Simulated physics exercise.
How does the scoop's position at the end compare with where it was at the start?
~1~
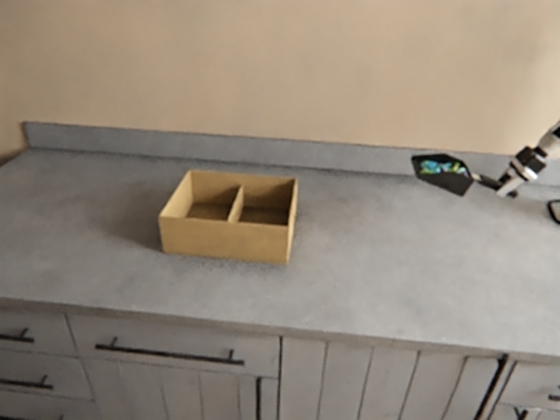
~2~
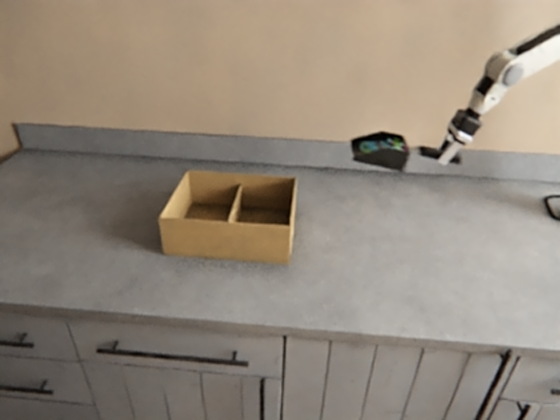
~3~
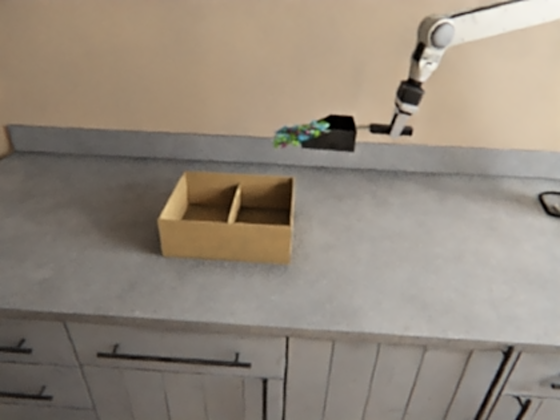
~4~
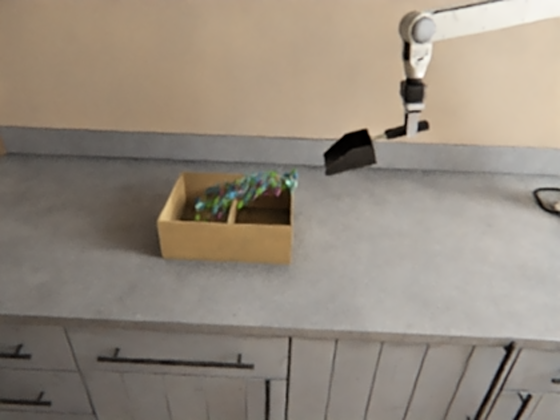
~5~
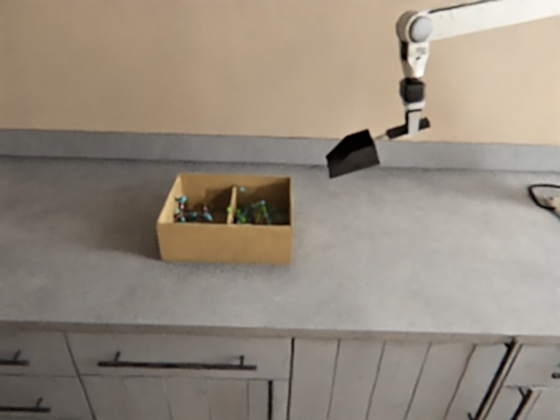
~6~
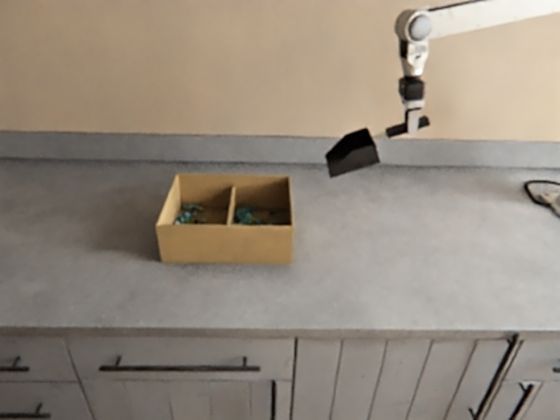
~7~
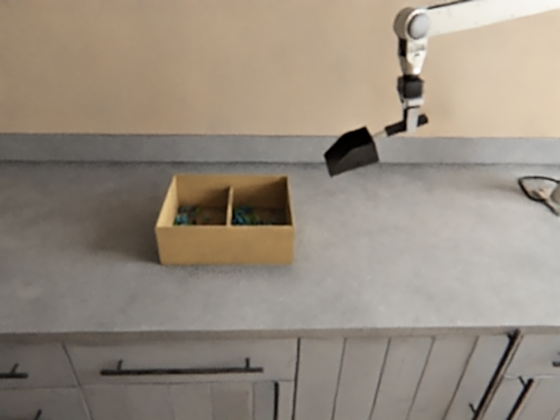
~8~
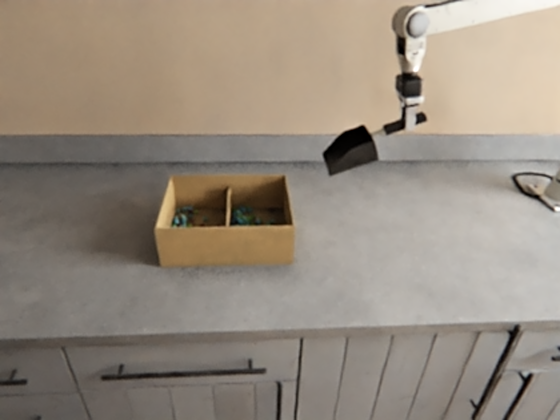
It starts well to the right of the divided box and ends farther left and slightly higher in view, much closer to the box.
